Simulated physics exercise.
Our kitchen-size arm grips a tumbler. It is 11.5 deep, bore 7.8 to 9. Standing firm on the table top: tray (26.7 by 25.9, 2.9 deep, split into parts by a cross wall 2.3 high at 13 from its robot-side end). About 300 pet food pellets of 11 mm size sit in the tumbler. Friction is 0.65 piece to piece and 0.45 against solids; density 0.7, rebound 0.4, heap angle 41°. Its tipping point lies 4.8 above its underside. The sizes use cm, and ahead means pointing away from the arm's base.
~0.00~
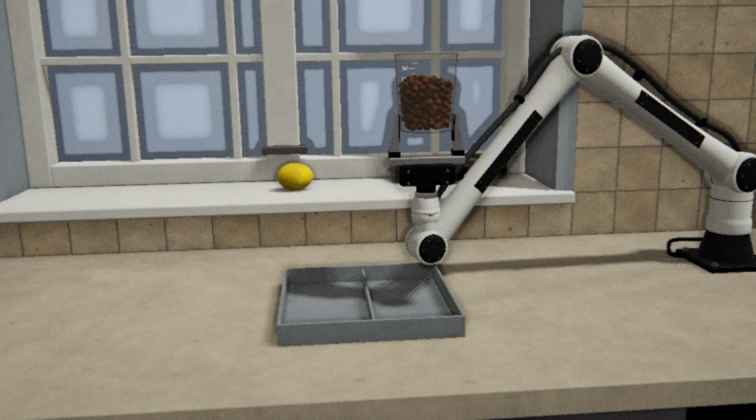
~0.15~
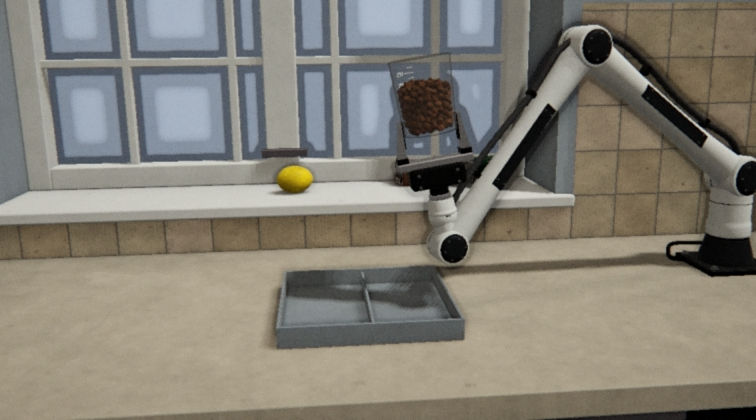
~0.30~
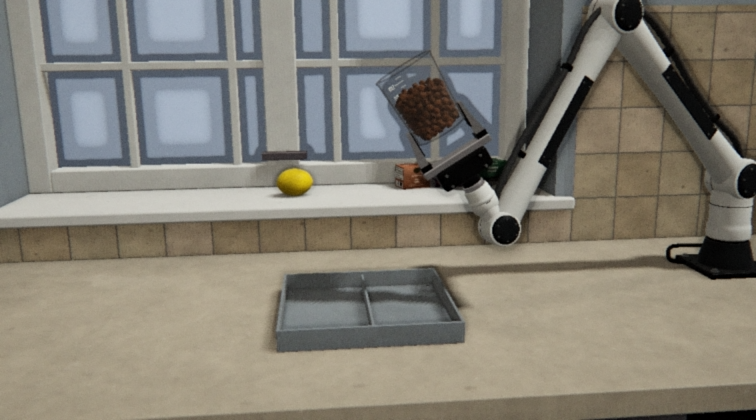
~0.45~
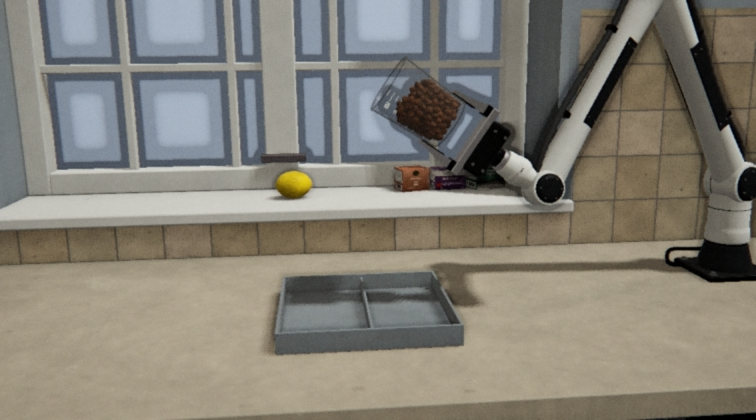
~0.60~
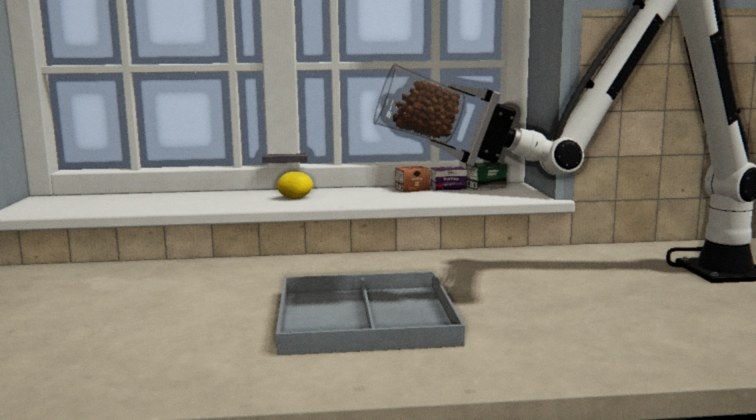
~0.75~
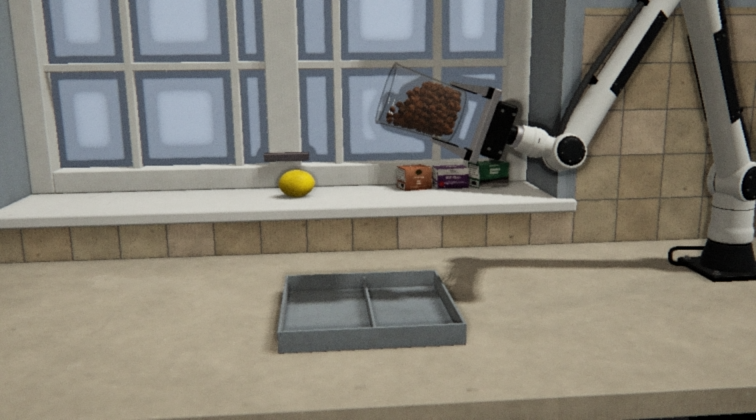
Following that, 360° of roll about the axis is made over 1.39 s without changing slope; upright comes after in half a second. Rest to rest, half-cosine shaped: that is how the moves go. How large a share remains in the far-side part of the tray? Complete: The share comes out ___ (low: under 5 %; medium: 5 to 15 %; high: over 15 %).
The share comes out low.
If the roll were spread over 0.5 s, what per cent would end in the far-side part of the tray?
You'd be looking at some 0 per cent.
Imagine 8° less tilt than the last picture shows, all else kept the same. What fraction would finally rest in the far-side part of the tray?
It would come to about 0 percent.
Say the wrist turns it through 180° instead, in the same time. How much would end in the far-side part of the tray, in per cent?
I'd expect some 0 per cent.
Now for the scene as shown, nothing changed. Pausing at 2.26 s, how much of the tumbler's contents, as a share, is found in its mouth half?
Close to 35 per cent is in the half by the mouth.
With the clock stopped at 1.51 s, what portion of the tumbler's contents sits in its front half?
I'd put it at about 60 per cent.
By 1.51 s, tipped 71°, highest piece 38 above the table; 296 in the tumbler, 1 in flight or on a rim.
By 2.26 s, tipped 61°, highest piece 37 above the table; 289 in the tumbler, 7 in the far-side part, 1 in flight or on a rim.
By 2.84 s, upright, highest piece 40 above the table; 289 in the tumbler, 8 in the far-side part.
By 3.54 s, upright, highest piece 40 above the table; 289 in the tumbler, 8 in the far-side part.
Final count, 289 in the tumbler, 8 in the far-side part. That is 3 % in the far-side part of the tray.
